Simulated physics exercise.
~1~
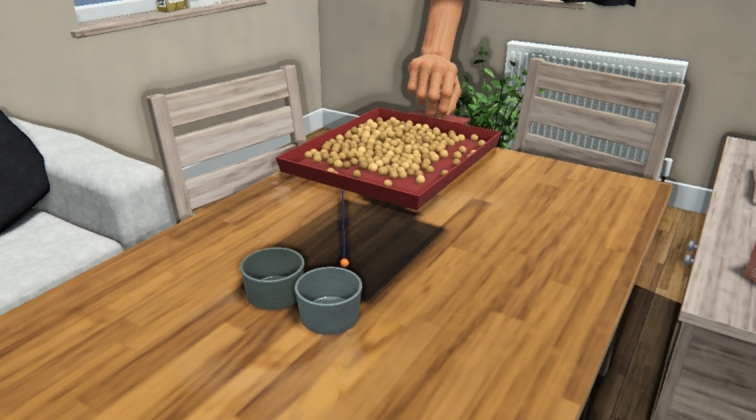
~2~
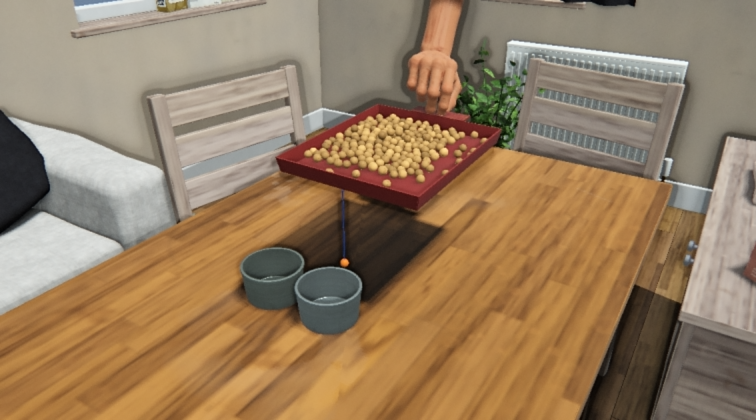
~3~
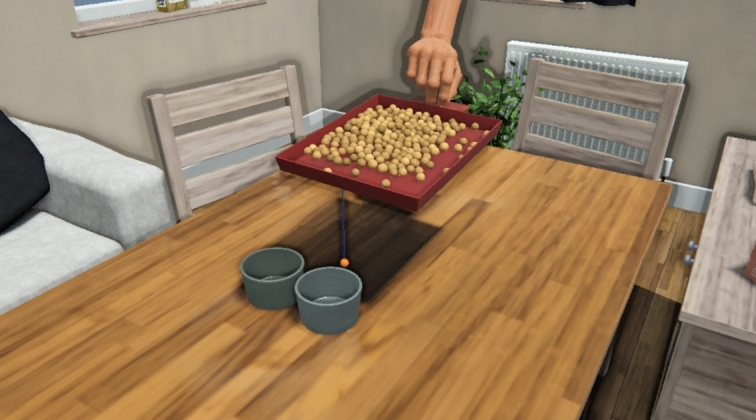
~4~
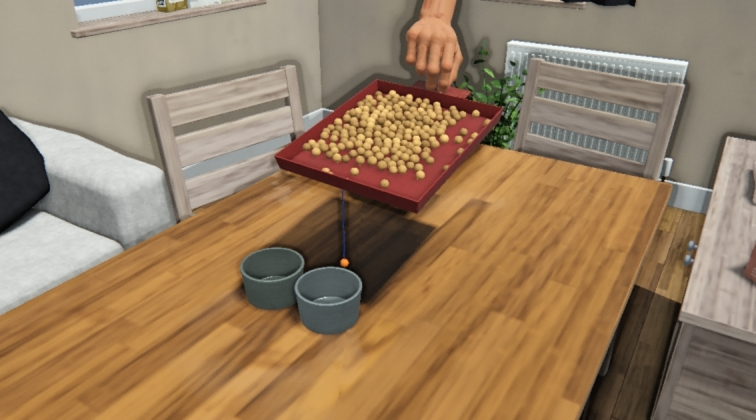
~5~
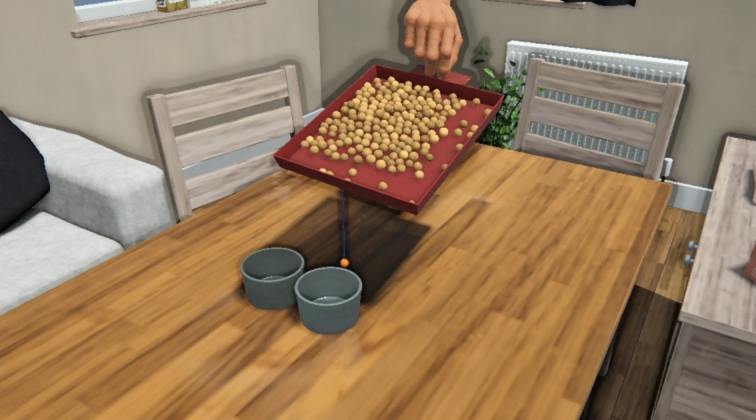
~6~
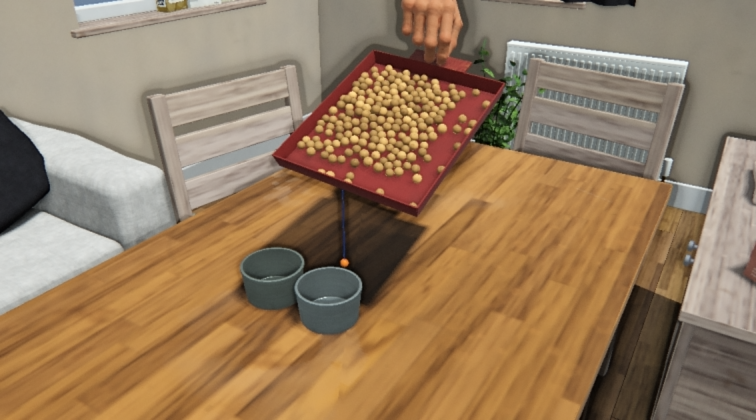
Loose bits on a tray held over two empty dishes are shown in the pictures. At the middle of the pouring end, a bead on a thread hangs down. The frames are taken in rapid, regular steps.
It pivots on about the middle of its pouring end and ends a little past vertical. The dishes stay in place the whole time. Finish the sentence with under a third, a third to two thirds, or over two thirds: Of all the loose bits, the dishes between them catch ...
Of all the loose bits, the dishes between them catch under a third.
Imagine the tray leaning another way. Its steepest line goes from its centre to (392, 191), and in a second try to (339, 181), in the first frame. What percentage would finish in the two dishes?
That comes to 0 per cent the first time and 60 per cent the second.
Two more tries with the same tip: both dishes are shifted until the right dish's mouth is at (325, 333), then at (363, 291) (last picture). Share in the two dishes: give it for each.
About 10 per cent first, then about 20 per cent.
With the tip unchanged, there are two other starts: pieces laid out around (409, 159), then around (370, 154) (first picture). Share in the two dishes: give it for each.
It would be 10 in a hundred, and then 10 in a hundred.
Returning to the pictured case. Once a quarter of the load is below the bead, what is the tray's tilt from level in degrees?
At roughly 80°.
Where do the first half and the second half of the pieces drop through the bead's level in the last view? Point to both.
Around (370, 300) first; around (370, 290) second.
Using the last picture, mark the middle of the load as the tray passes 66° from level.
I'd put it at about (370, 187).
Just after the last frame, tray tipped steeply; the larger part on the tray; just a few in the right dish; just a few outside both; roughly a quarter in the air.
A moment on, tray tipped past a quarter turn; about a tenth on the tray; about a tenth in the right dish; roughly half outside both; roughly a quarter in the air.
Further on, tray tipped past a quarter turn; about a tenth in the right dish; the larger part outside both.
When it is over, tray tipped past a quarter turn; about a tenth in the right dish; not one in the left dish; the larger part outside both.
